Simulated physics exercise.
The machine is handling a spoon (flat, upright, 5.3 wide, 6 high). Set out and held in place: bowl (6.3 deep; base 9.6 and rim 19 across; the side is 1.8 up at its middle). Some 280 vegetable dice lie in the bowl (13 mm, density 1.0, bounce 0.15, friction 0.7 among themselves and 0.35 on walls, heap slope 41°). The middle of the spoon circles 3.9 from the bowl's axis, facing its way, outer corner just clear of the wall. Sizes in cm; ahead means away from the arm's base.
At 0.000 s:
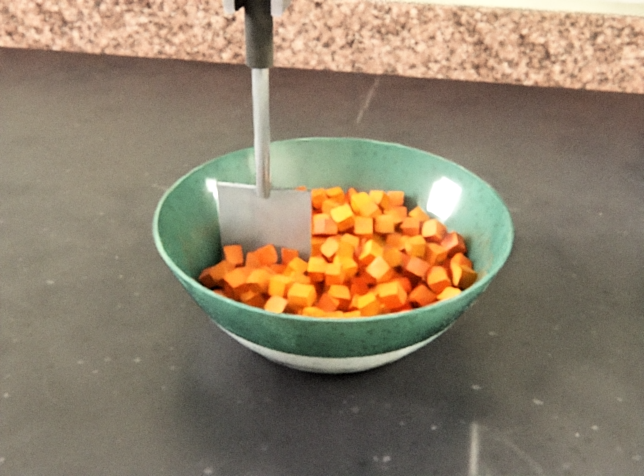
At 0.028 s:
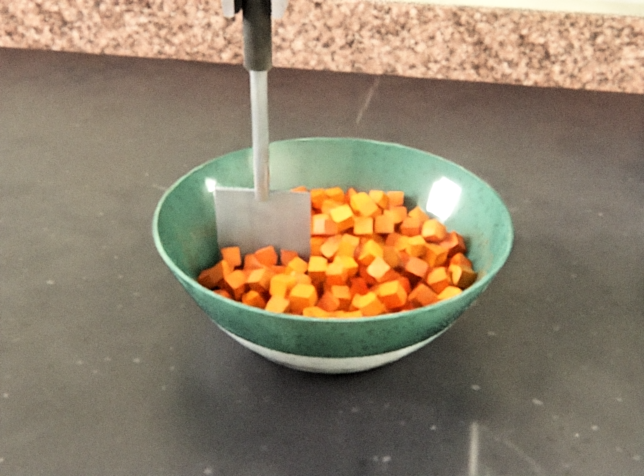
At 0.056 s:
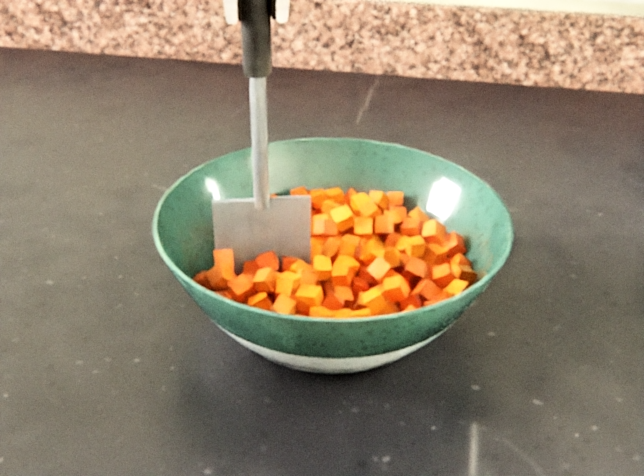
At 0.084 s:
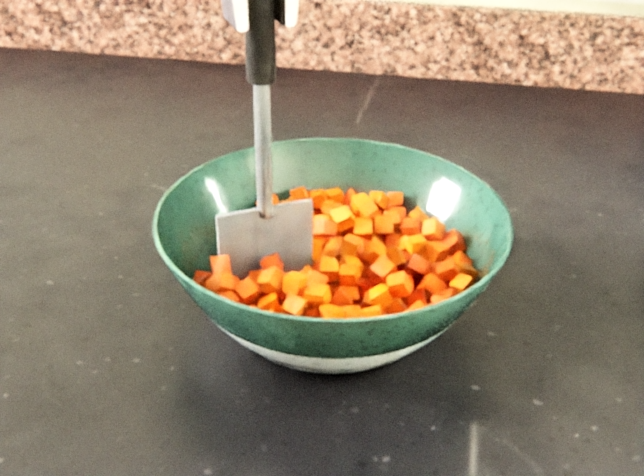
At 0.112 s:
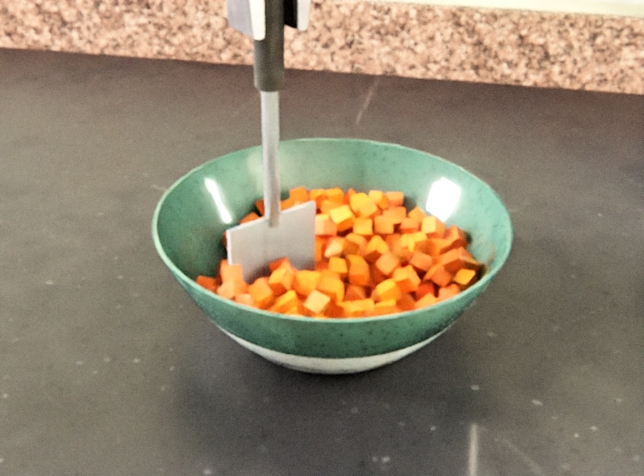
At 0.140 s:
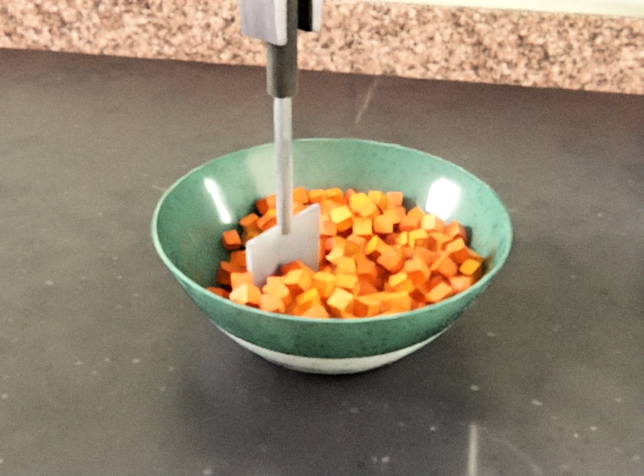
At first, a flat metal blade on a machine's arm stands at the left side of a green bowl of orange vegetable cubes. The blade then turns and sweeps toward the viewer and slightly right, pushing nearby cubes along, until it sits angled among them, with cubes on both sides.
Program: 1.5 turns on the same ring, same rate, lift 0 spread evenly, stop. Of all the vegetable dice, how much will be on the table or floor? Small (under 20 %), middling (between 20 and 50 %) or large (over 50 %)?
On the table or floor the share is middling, between 20 and 50 %.
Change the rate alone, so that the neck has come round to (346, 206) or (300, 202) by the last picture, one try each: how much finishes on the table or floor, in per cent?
About 50 and 40 per cent.
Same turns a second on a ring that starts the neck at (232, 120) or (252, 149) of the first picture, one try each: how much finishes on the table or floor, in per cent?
About 20 and 35 per cent.
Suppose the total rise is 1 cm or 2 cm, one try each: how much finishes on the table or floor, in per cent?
About 30 and 25 per cent.
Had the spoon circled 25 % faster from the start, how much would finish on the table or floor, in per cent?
Then about 35 per cent.
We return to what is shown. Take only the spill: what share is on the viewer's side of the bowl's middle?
Some 50 per cent.
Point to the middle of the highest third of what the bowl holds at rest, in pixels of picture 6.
At about (396, 204).
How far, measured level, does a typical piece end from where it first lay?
Roughly 8 cm.
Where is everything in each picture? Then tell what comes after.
The first picture shows spoon neck at (263, 163), 0° round; upper third of the load around (344, 255), from x 210 to 465, top at y 195; 282 in the bowl.
The second picture shows spoon neck at (262, 166), 5° round; upper third of the load around (344, 259), from x 210 to 460, top at y 195.
The third picture shows spoon neck at (261, 174), 18° round; upper third of the load around (347, 269), from x 205 to 460, top at y 195.
The fourth picture shows spoon neck at (264, 182), 32° round; upper third of the load around (350, 273), from x 205 to 465, top at y 195.
The fifth picture shows spoon neck at (272, 190), 46° round; upper third of the load around (352, 280), from x 205 to 465, top at y 195.
The sixth picture shows spoon neck at (284, 197), 60° round; upper third of the load around (360, 285), from x 215 to 470, top at y 195; 282 in the bowl.
After 0.51 s, 248° round, highest piece 8 above the table; 259 in the bowl, 17 on the table or floor, 6 in flight or on the tool.
After 0.89 s, 76° round, highest piece 8 above the table; 221 in the bowl, 51 on the table or floor, 10 in flight or on the tool.
After 1.27 s, 180° round, highest piece 7 above the table; 198 in the bowl, 84 on the table or floor.
After 1.97 s, 180° round, highest piece 7 above the table; 198 in the bowl, 84 on the table or floor.
At rest, 198 in the bowl, 84 on the table or floor. That is 30 % on the table or floor.
